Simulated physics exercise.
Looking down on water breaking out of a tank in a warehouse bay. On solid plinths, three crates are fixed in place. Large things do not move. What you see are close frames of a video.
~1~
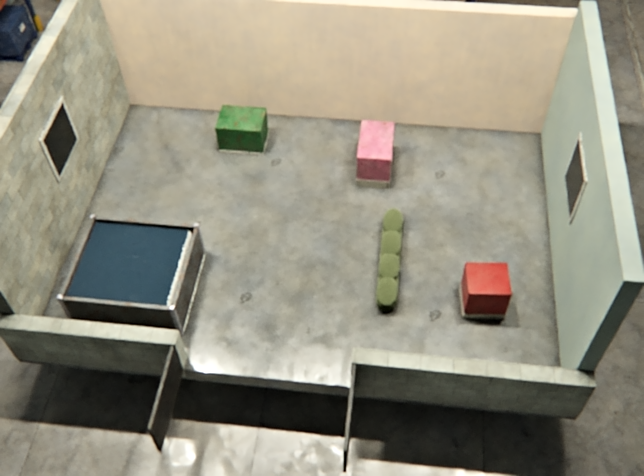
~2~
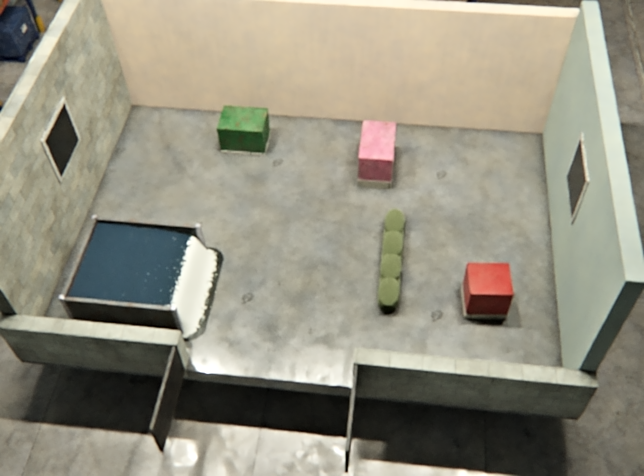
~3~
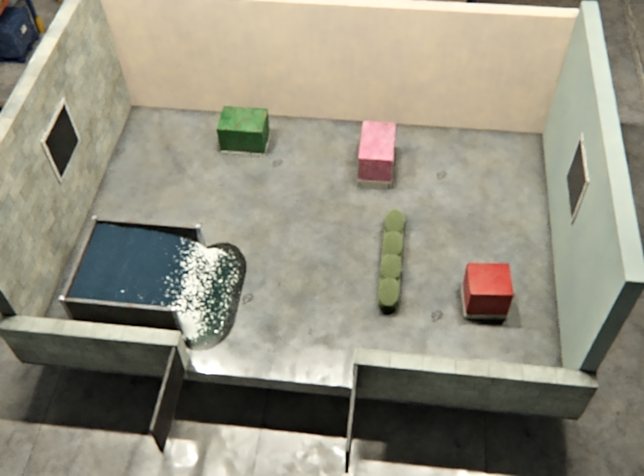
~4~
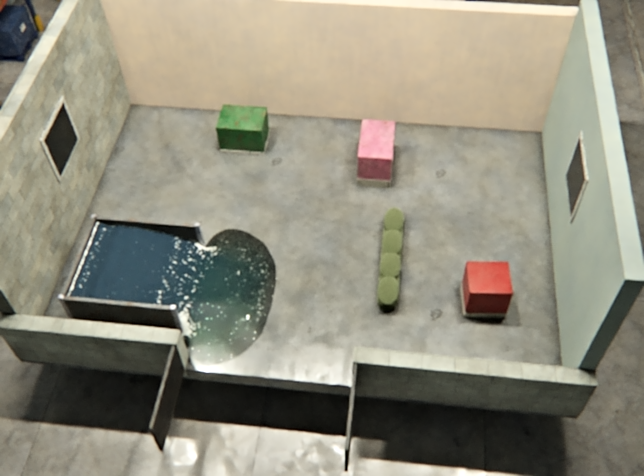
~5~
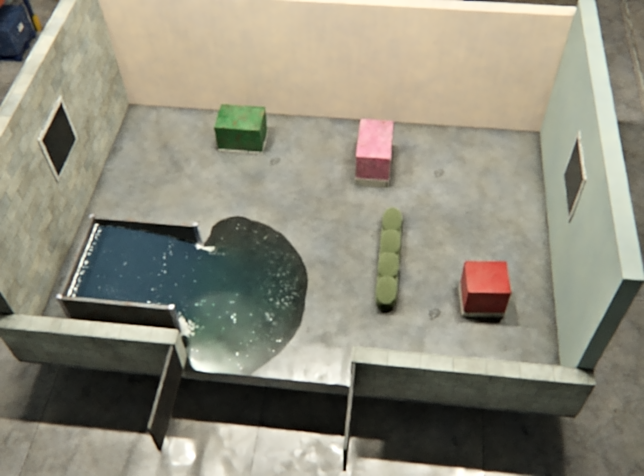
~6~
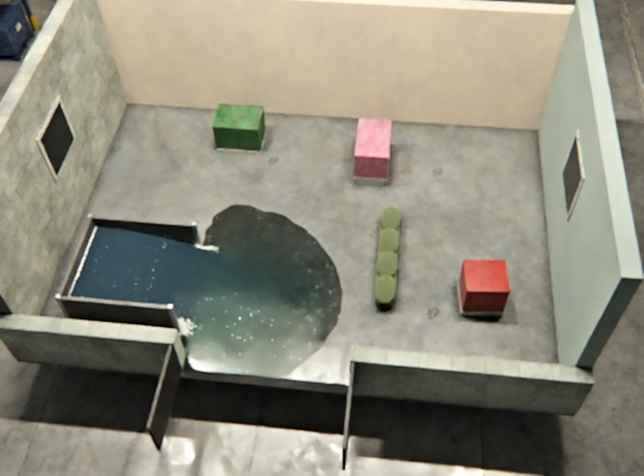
In this clip, still water in a tank at the left of a walled bay pours out through the tank's right side and spreads across the grey floor in a widening, rounded pool, while the coloured blocks stay still.
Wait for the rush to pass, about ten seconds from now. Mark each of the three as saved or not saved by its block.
Pink crate - not saved; red crate - saved; green crate - not saved.
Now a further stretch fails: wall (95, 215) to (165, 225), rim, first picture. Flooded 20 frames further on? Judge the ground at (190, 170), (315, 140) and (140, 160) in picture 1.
Read off point by point, the answer is soaking, soaking, soaking.
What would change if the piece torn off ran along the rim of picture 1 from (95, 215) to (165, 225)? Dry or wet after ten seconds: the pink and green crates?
Pink: Not reached; green: Overtopped.
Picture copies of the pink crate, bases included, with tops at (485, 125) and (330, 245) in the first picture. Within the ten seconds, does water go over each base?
Crate one avoids the flood; crate two is touched by the flood.
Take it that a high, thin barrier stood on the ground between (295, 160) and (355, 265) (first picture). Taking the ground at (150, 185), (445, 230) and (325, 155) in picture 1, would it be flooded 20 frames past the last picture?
One after the other: Dry, not flooded, awash.
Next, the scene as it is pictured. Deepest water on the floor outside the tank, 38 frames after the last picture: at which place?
Roughly (536, 136).
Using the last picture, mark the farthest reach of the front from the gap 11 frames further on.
Farthest reach: (557, 389).
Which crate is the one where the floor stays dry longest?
Last is the one in green.
A moment on, water covers 30 % of the floor; the pink crate not reached, the red crate water round its plinth, the green crate not reached.
Next, water covers 35 % of the floor; the pink crate water round its plinth, the red crate water round its plinth, the green crate not reached.
Then, water covers 55 % of the floor; the pink crate water round its plinth, the red crate water round its plinth, the green crate not reached.
Later, water covers 70 % of the floor; the pink crate water round its plinth, the red crate water round its plinth, the green crate water round its plinth.
In the end, water covers 80 % of the floor; the pink crate was topped, the red crate stayed above the water, the green crate was topped.
